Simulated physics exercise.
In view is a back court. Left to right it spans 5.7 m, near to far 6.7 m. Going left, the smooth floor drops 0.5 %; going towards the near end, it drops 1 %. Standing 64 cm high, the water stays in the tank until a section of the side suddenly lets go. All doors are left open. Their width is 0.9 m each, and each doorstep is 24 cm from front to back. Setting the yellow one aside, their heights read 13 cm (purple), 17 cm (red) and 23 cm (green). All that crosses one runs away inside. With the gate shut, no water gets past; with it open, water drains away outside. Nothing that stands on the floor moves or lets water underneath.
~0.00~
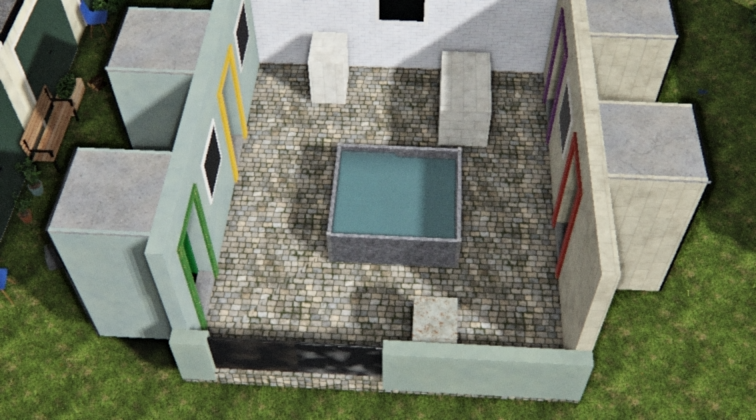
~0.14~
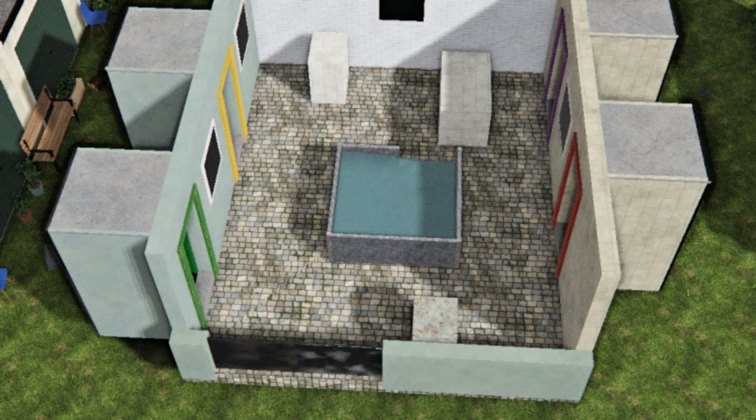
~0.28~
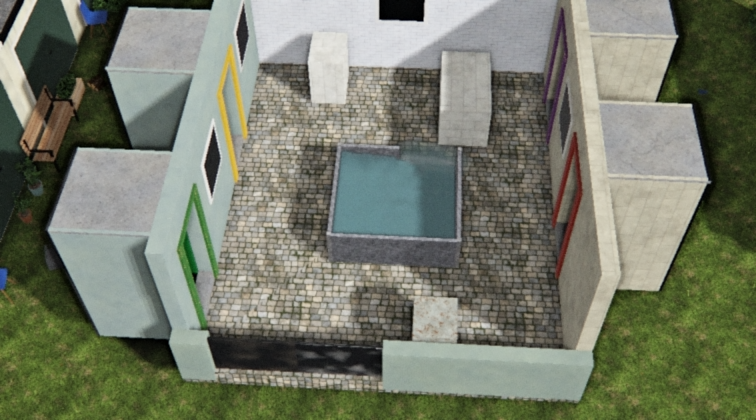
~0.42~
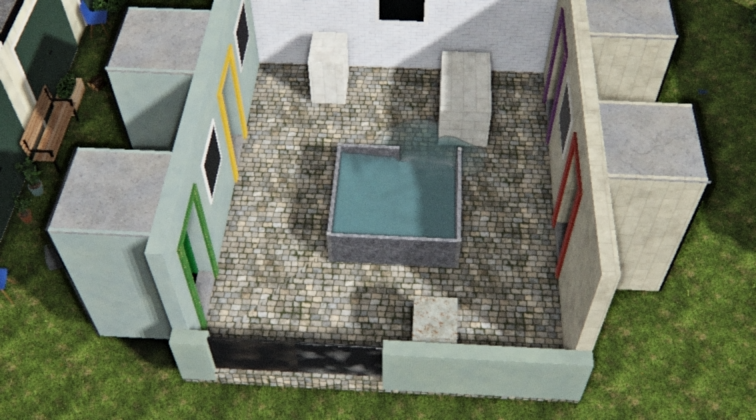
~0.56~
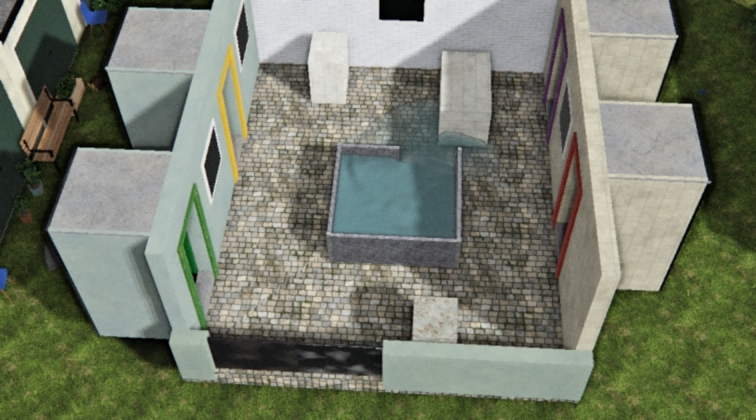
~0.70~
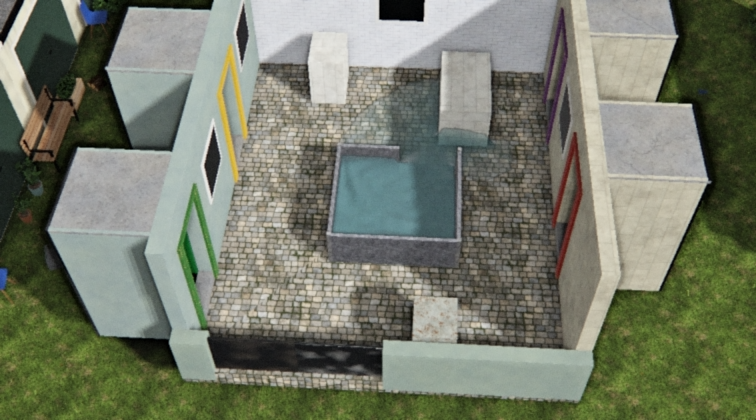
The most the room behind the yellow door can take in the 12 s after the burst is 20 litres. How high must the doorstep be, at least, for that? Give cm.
About 6 cm.
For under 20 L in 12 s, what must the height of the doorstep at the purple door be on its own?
The purple door needs around 10.5 cm.
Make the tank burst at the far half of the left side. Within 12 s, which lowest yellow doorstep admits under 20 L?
It should stand roughly 28 cm high.
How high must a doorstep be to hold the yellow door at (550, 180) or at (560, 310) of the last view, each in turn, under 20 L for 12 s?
Roughly 19 cm, then roughly 7.5 cm.
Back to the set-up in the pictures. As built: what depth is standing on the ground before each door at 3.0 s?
Depths in cm: Yellow 0, purple 9, red 6, green 0.
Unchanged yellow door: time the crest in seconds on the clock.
Approximately 4.5 s.
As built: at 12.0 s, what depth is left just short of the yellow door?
Some 7.0 cm.
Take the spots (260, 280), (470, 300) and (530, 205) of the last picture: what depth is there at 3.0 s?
That's 0, 0 and 8 cm, in the order given.
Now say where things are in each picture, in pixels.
The tank at (397, 194) is whole and still, 64 cm deep; the yellow door at (233, 119) is dry, in the first picture.
Water pours out on the far side and has run 0.3 m, to a hidden place; about 8 cm deep outside, 64 cm at the back, in the second picture.
The front is at (411, 143), 0.8 m from the gap on the far side; 0.9 m2 of floor is wet, 64 cm left at the back, in the third picture.
Water pours out on the far side and has run 1.3 m, to (418, 122); about 8 cm deep outside, 64 cm at the back, in the fourth picture.
Water pours out on the far side and has run 1.8 m, to (419, 104); about 7 cm deep outside, 63 cm at the back, in the fifth picture.
The front is at (426, 82), 2.4 m from the gap on the far side; 3.3 m2 of floor is wet, 57 cm left at the back; 2.1 m in a straight line remain to the yellow door at (233, 119), in the sixth picture.
After 1.4 s water covers 20 % of the floor, deepest (46 cm) near (446, 151); it has not reached the yellow door.
After 3.0 s water covers 45 % of the floor, deepest (26 cm) near (446, 151); it has not reached the yellow door.
After 12.0 s water covers 100 % of the floor, deepest (14 cm) near (204, 338); 7 cm at the yellow door, 0 litres in over its 12 cm doorstep.
At the yellow door as built, the water arrived by 3.3 s and peaked near 10 cm at 4.6 s.
With a doorstep of 5.5 cm, 26 litres would have come in within the 12 s; with 6.5 cm, 14 litres. So under 20 litres takes about 6 cm.
